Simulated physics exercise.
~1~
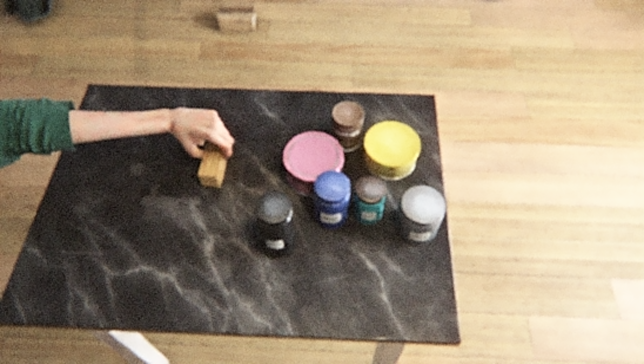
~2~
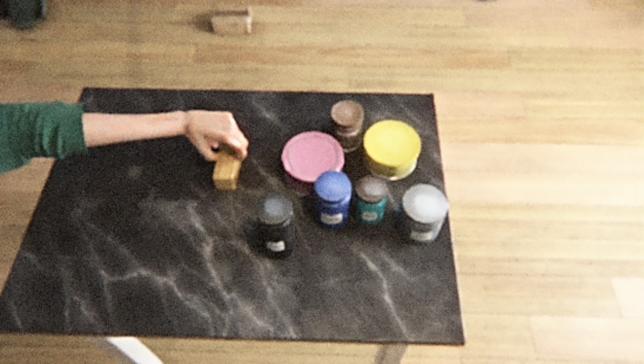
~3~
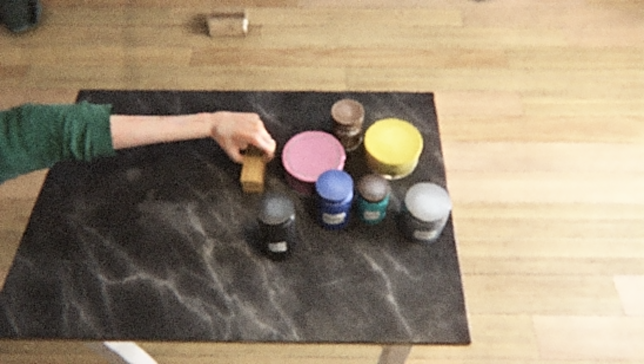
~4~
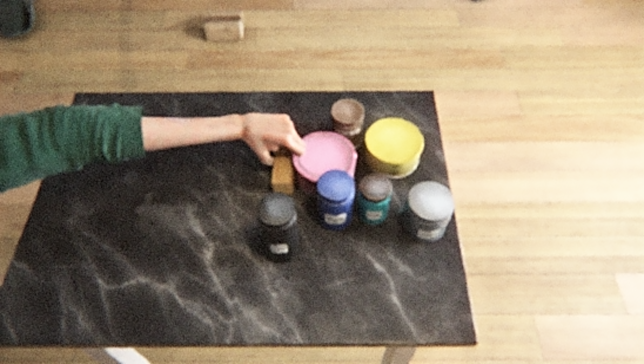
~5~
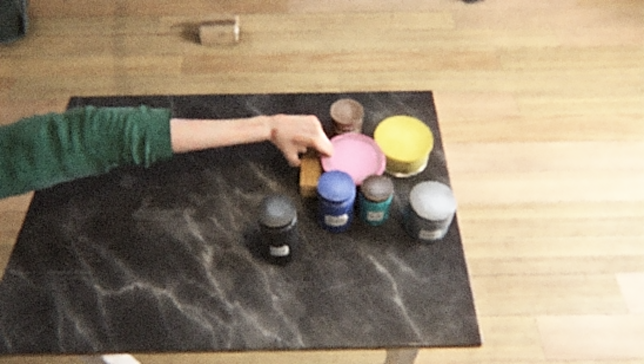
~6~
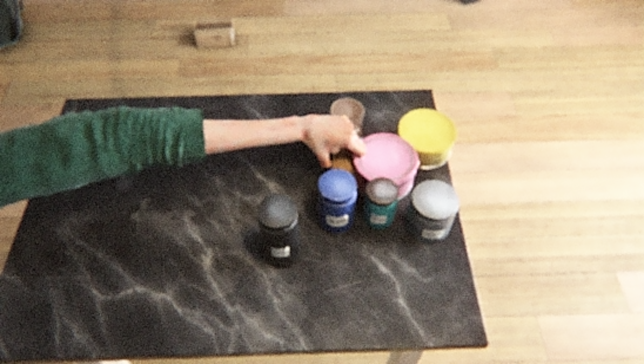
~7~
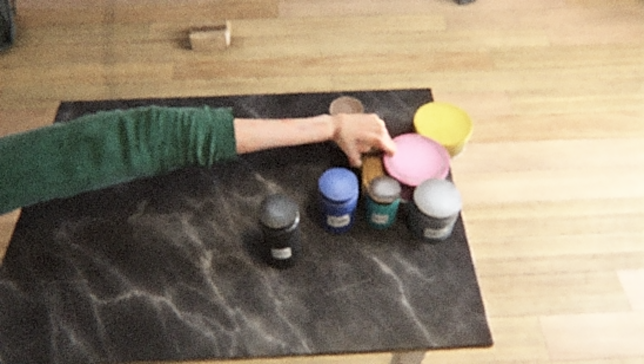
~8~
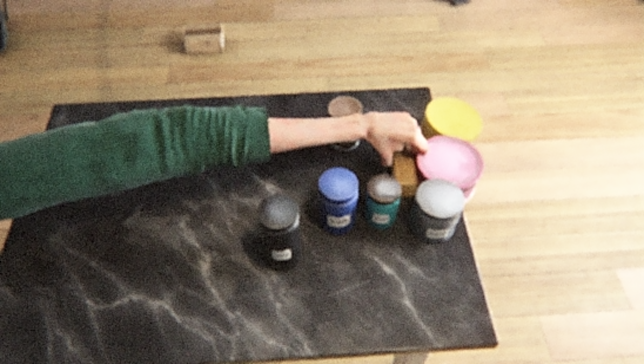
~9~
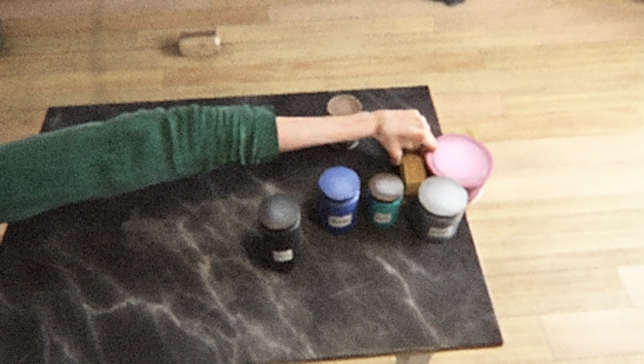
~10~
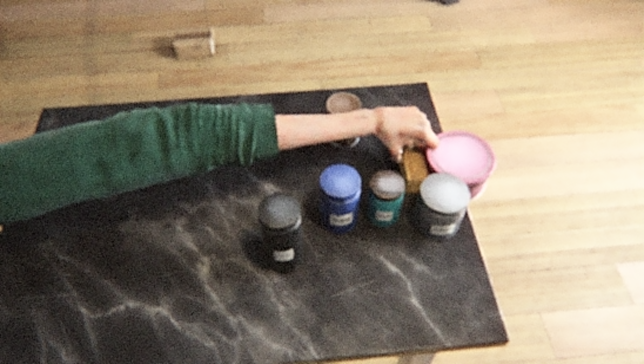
A yellow tub went off the far right edge of a dark marbled table after a hand slid a wooden block rightward, pushing a pink tub into it; the pink one ended upright at the edge, while the other five containers stayed put.
